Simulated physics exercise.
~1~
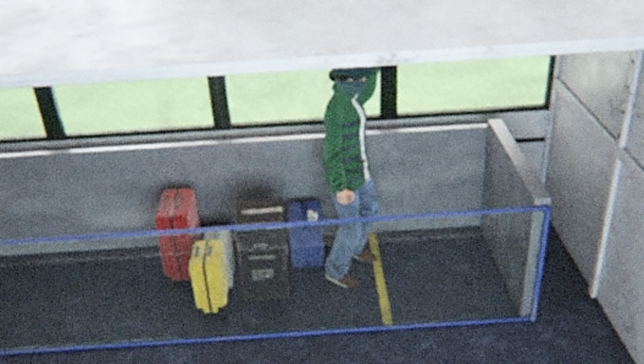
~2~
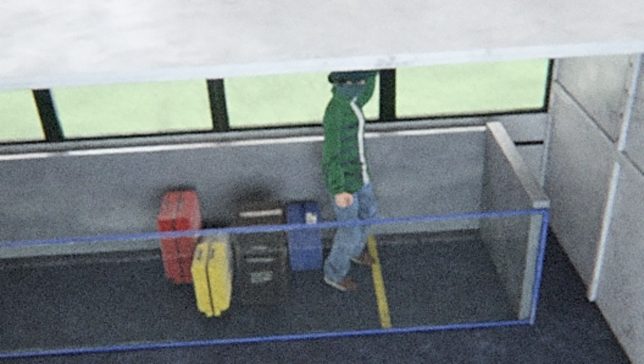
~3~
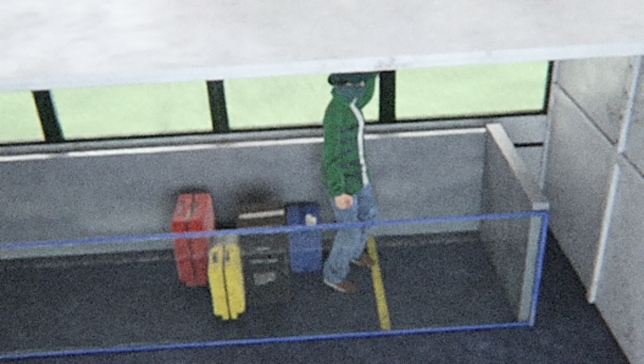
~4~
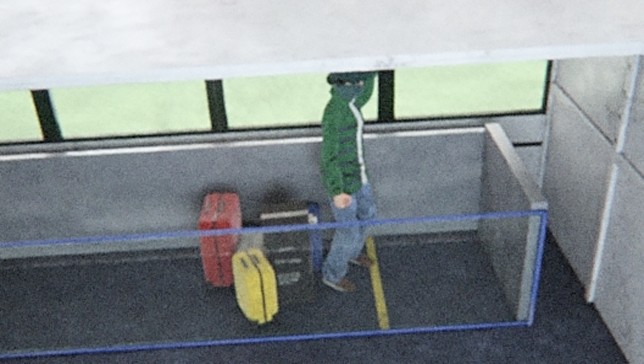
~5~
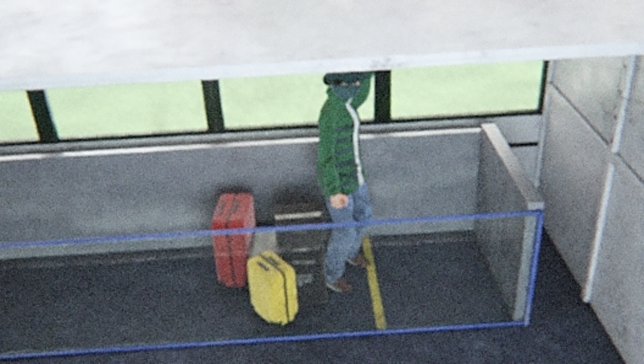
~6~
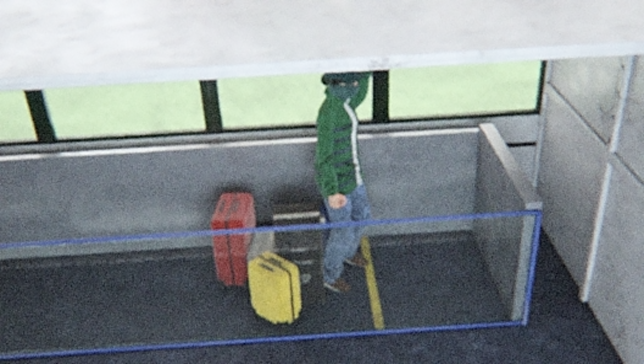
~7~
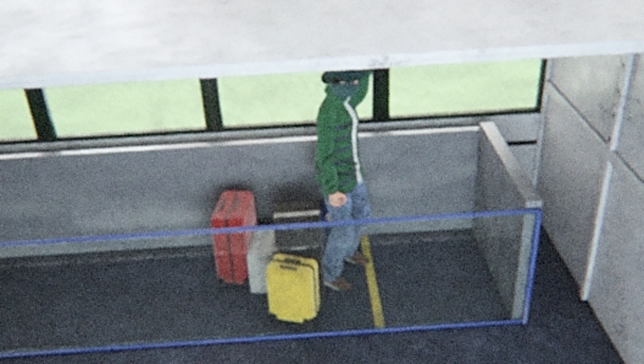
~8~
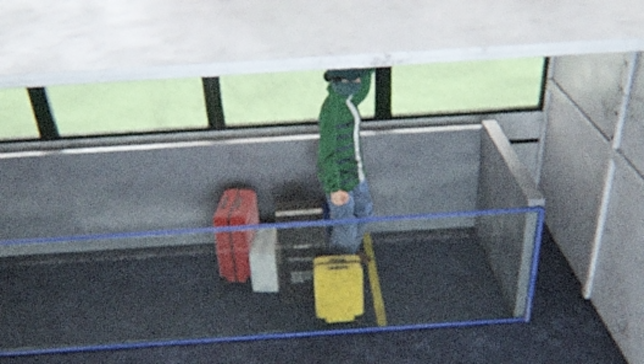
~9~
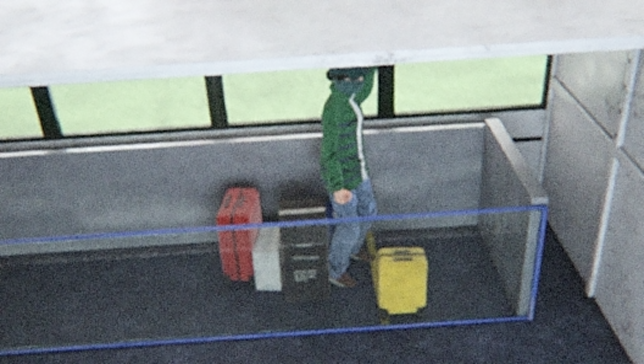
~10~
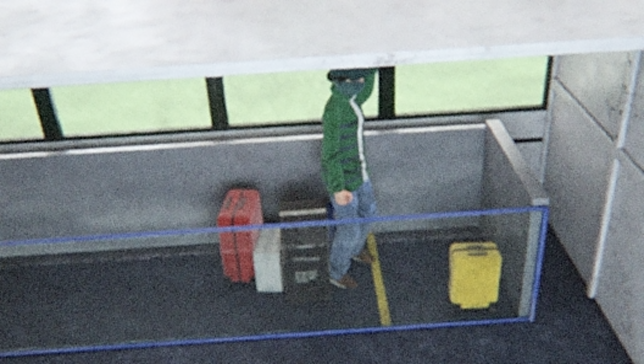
In the luggage bay of a bus, a person in a green jacket stands still beside a yellow floor line, with a red case, a small yellow case, a white carton, a black bag and a blue pack grouped to the left. At first the luggage stays put, then most of it begins sliding right, the blue pack becoming hidden behind the black bag. The red case, carton and black bag soon settle short of the line. The yellow case pauses briefly, then glides on upright past the person's feet. It crosses the line and ends well beyond it, near the right-hand partition.
